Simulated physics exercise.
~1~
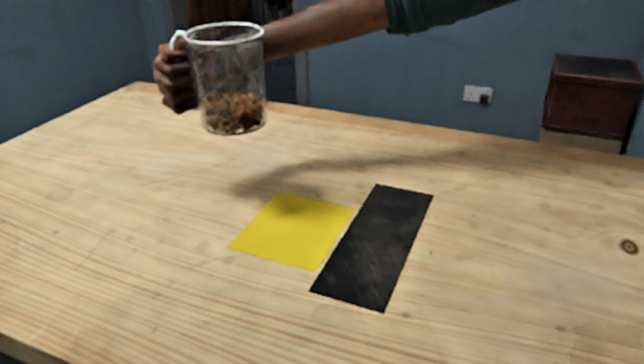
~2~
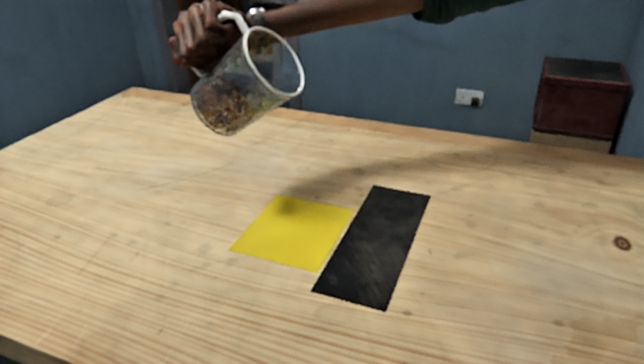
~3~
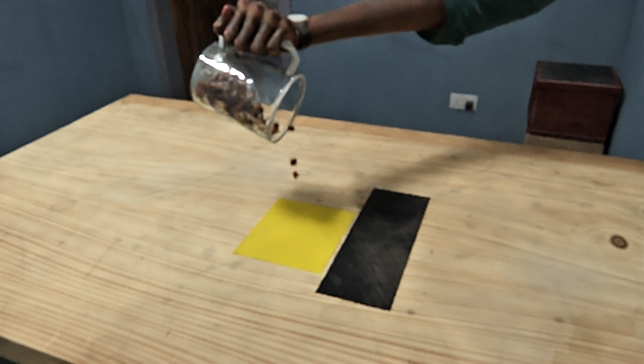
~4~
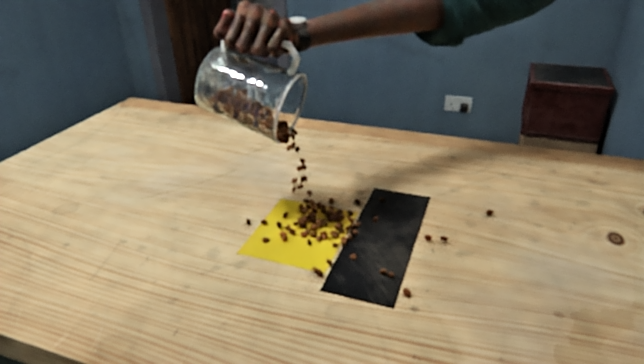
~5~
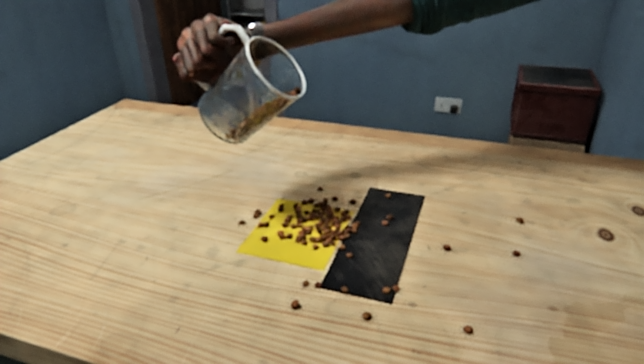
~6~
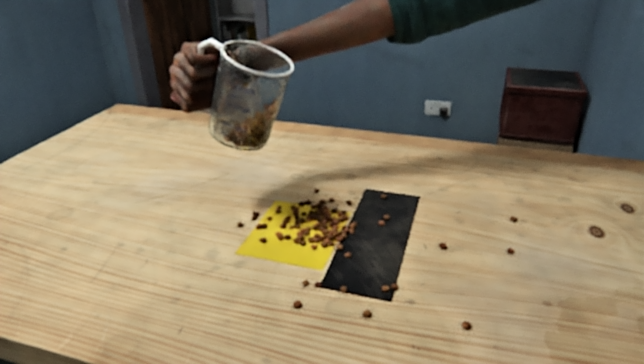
A hand reaching in from the upper right, its arm in a dark green sleeve, holds a clear jug of brown kibble above a pale wooden table, seen from slightly above in a blue-walled room. A yellow mat lies beside a longer black mat on its right, and a dark red box stands behind. The hand tips the jug rightward onto its side, and pieces pour down, piling on the yellow mat and scattering. The jug then turns back nearly upright, still holding much of the kibble. Most spilled pieces rest on yellow, with a few on black and bare wood.
